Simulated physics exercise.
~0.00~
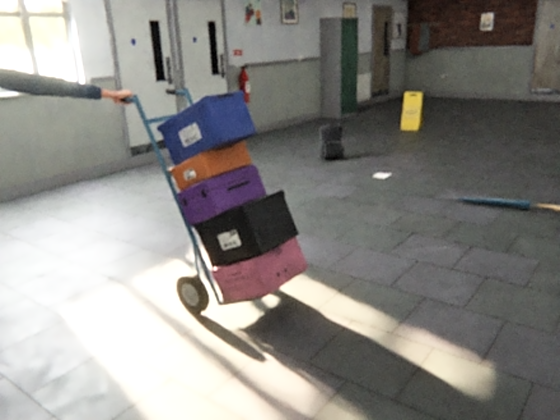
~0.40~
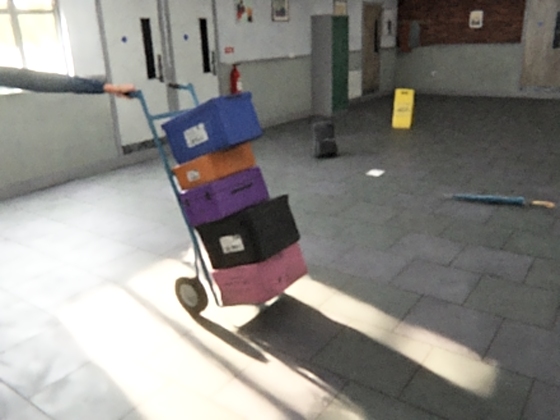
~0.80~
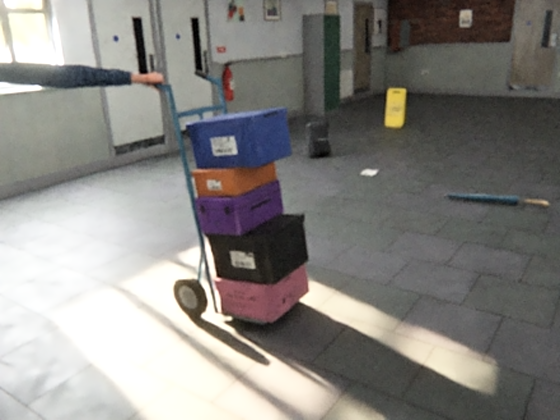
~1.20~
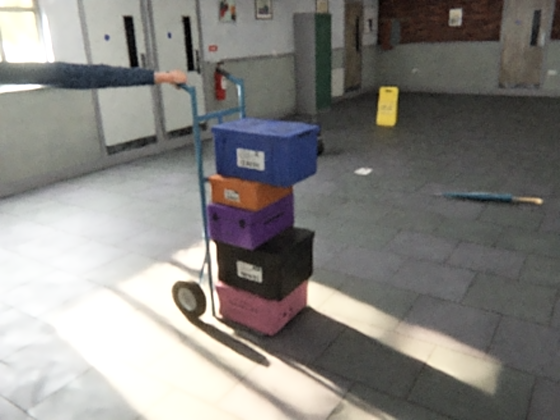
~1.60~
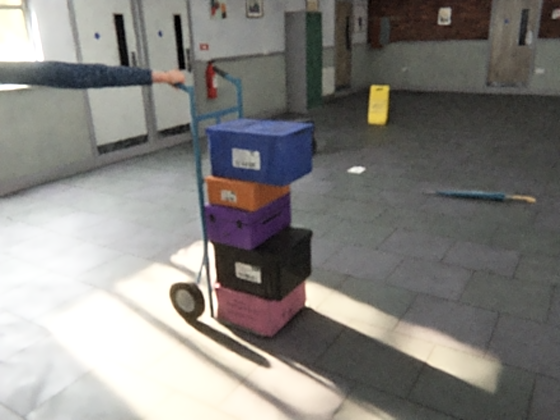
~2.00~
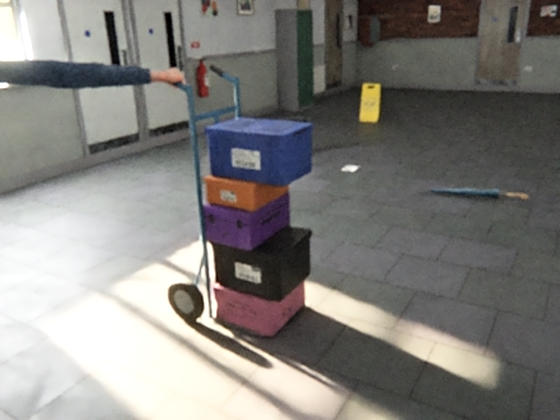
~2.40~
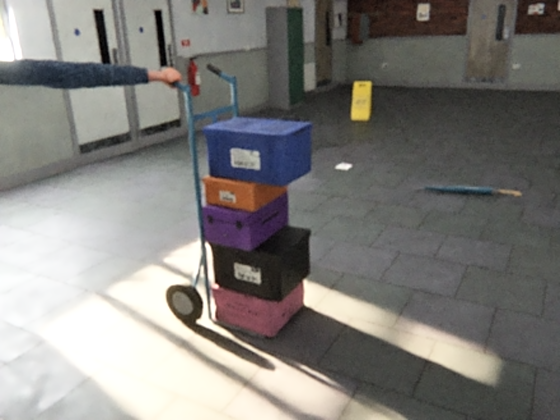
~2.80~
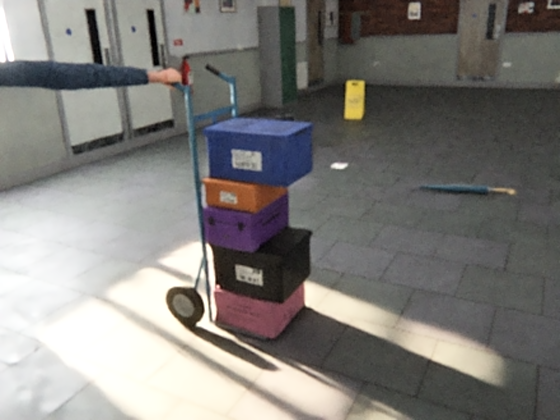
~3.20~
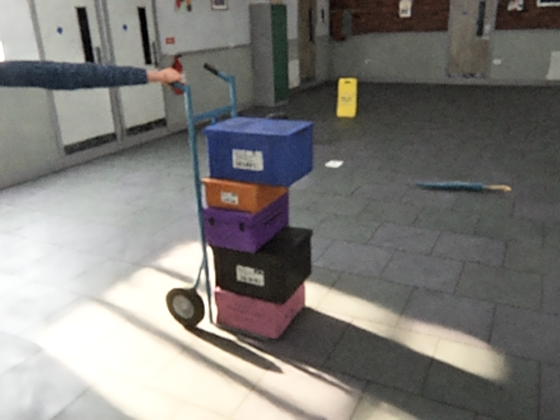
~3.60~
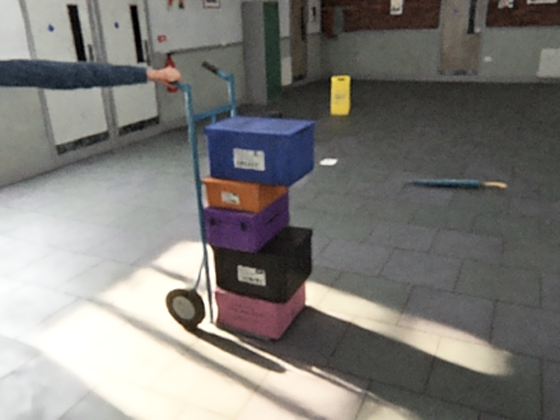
Blue hand truck carrying five stacked boxes swinging upright as an arm holds the handle, then standing still with the stack intact.
